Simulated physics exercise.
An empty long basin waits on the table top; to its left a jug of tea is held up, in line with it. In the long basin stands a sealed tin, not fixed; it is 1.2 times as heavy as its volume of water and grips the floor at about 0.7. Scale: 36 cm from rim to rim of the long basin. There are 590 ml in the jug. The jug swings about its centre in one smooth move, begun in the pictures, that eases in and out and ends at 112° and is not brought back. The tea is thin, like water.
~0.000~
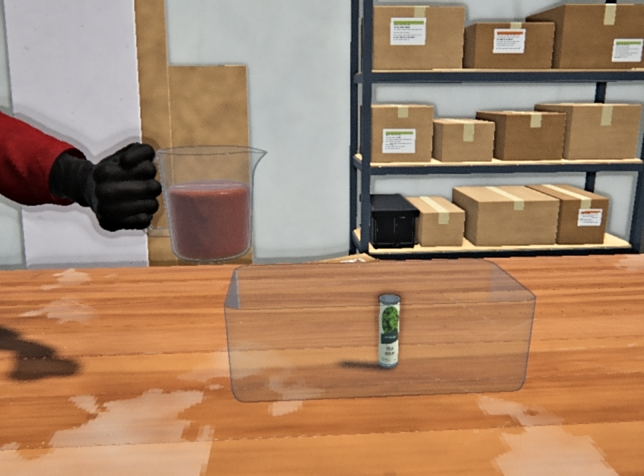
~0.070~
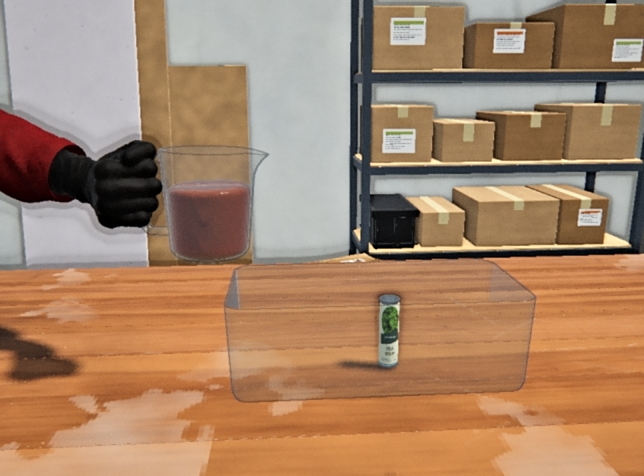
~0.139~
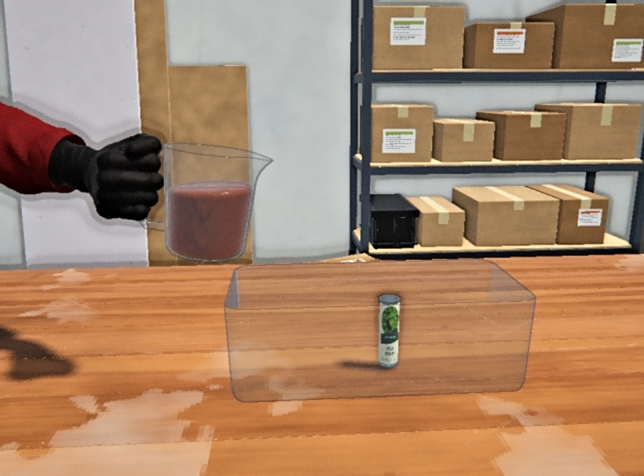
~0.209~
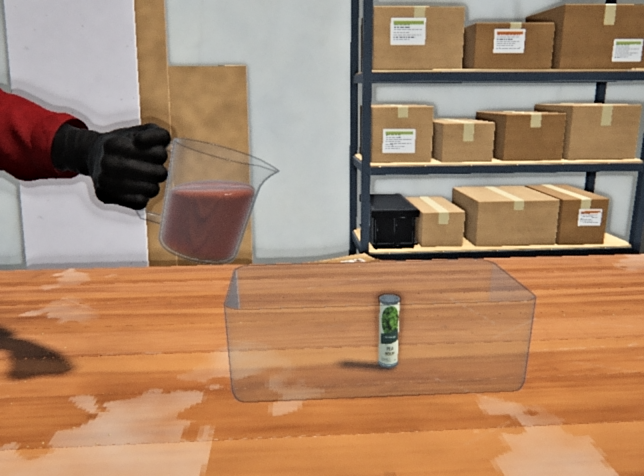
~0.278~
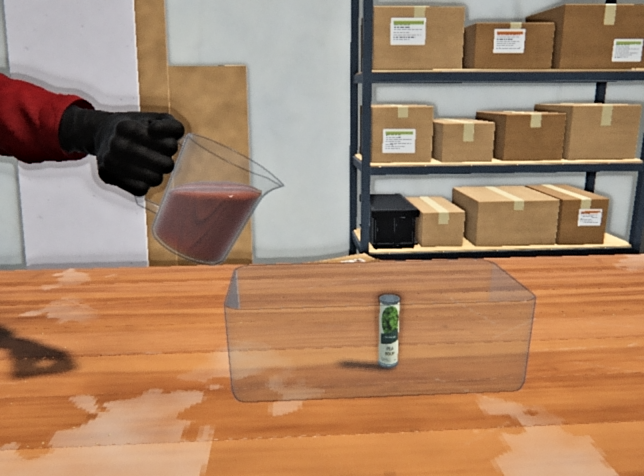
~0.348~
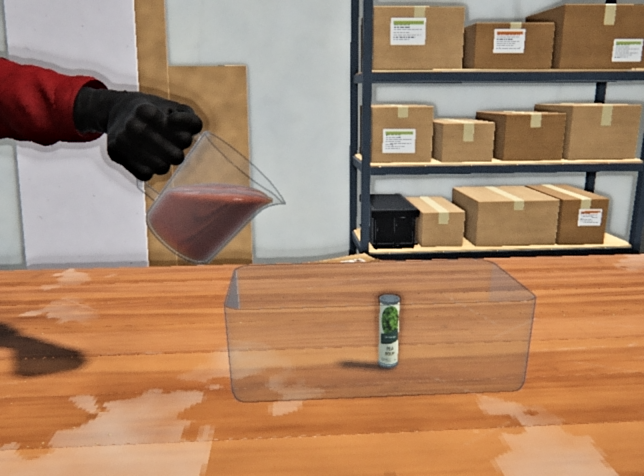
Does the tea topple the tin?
It keeps standing.
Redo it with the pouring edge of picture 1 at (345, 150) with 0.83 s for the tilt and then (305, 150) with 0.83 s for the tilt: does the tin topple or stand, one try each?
First it falls; then it remains upright.
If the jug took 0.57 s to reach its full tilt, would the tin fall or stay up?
Then it stays up.
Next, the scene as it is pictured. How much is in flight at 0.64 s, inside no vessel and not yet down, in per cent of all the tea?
Near 20 in a hundred.
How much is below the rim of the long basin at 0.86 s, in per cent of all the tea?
Some 86 per cent.
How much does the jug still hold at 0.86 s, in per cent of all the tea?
Near 9 in a hundred.
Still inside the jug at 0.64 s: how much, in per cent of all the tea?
Some 56 per cent.
Then, 0.64 s in, the tilt is 99° and 57 per cent is still to pour; the tin stands where it began.
Then, 0.86 s in, the tilt is 112° and 9 per cent is still to pour; the tin stands where it began.
Then, 1.08 s in, the tilt is 112° and 0 per cent is still to pour; the tin stands where it began.
Then, 1.33 s in, the tilt is 112° and 0 per cent is still to pour; the tin stands where it began.
Finally, the tin stands where it began.
